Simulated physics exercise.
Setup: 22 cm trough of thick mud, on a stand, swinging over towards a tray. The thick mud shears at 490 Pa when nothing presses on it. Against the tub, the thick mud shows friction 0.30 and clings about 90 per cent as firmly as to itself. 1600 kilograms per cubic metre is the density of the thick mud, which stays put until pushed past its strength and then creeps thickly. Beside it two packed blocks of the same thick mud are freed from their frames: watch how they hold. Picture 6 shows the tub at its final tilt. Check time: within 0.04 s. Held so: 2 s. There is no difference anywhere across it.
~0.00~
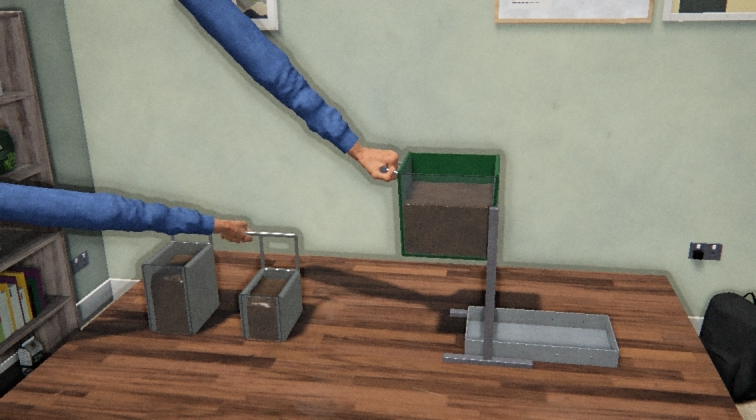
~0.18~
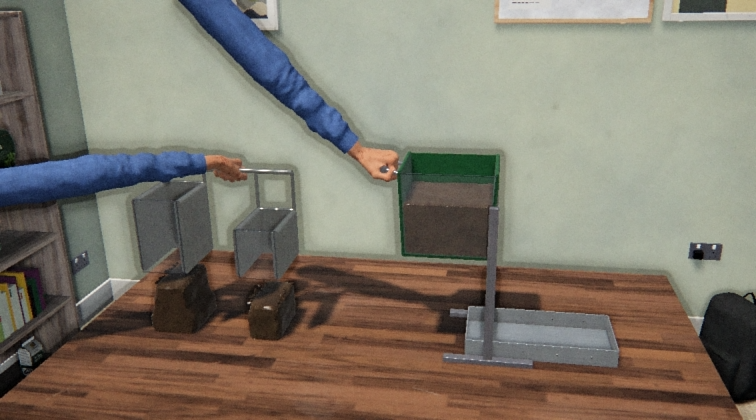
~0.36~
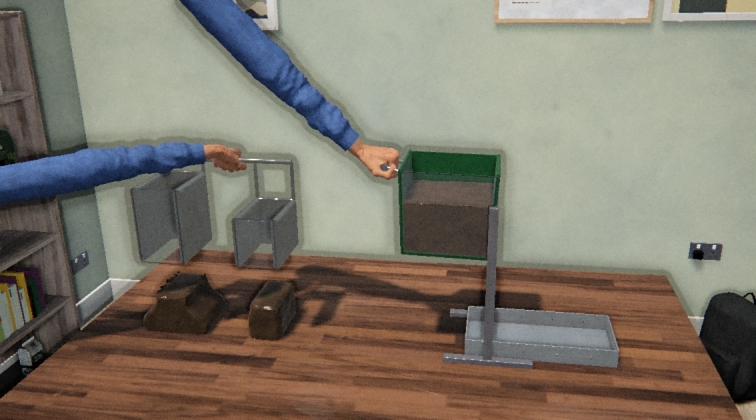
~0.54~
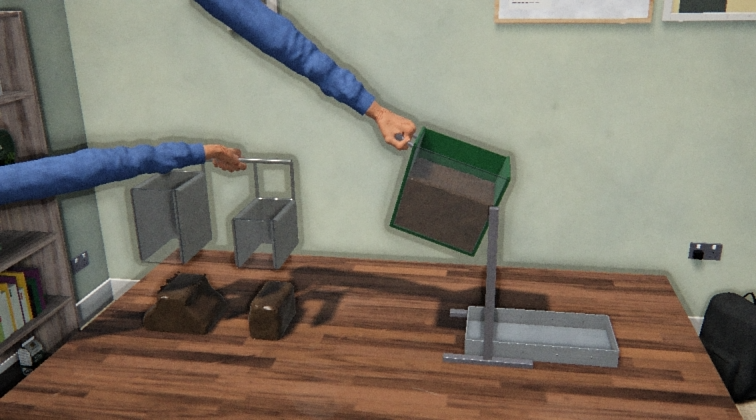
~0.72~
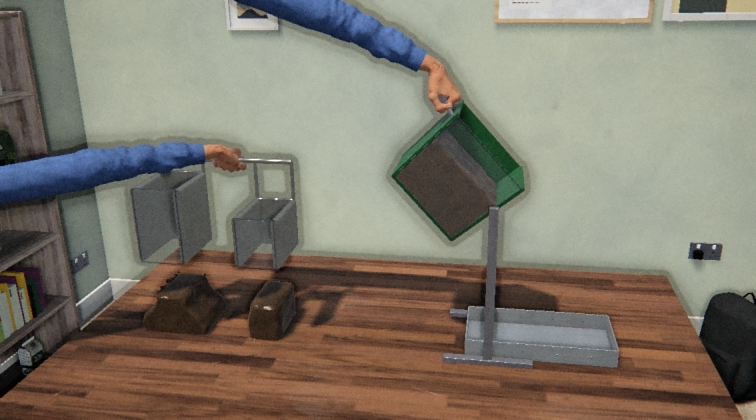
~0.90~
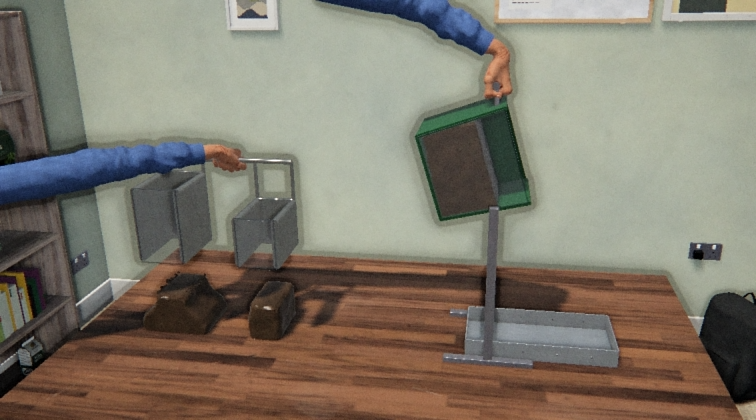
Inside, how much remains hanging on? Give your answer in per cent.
Some 100 percent remains.
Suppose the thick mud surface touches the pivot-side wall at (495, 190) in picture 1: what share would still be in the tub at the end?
That gives some 75 %.
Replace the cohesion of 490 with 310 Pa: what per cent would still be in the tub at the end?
In that case some 75 per cent.
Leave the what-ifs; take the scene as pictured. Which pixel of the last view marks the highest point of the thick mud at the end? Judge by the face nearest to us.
Somewhere near (495, 150) in the last view.
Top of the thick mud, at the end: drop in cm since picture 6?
Roughly 6 cm.
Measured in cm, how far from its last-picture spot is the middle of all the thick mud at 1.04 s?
Something like 3 cm, give or take.
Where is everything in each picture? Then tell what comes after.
In the first picture, handle-side rim at (401, 173), tilt 0 degrees; top of the thick mud at (412, 203); blocks stand 18 cm, 12 cm (left to right).
In the second picture, handle-side rim at (401, 173), tilt 0 degrees; top of the thick mud at (412, 203); blocks stand 16 cm, 12 cm (left to right).
In the third picture, handle-side rim at (402, 171), tilt 1 degrees; top of the thick mud at (412, 202); blocks stand 12 cm, 11 cm (left to right).
In the fourth picture, handle-side rim at (417, 146), tilt 19 degrees; top of the thick mud at (409, 179); blocks stand 12 cm, 11 cm (left to right).
In the fifth picture, handle-side rim at (459, 117), tilt 48 degrees; top of the thick mud at (435, 144); blocks stand 12 cm, 11 cm (left to right).
In the sixth picture, handle-side rim at (506, 111), tilt 74 degrees; top of the thick mud at (470, 125); blocks stand 12 cm, 11 cm (left to right).
After 1.04 s, the tub is at 74 degrees and holds 100 %.
After 1.21 s, the tub is at 74 degrees and holds 100 %.
After 1.38 s, the tub is at 74 degrees and holds 100 %.
After 1.55 s, the tub is at 74 degrees and holds 100 %.
After 2.90 s, at the end, the tub is at 74 degrees and holds 100 %.
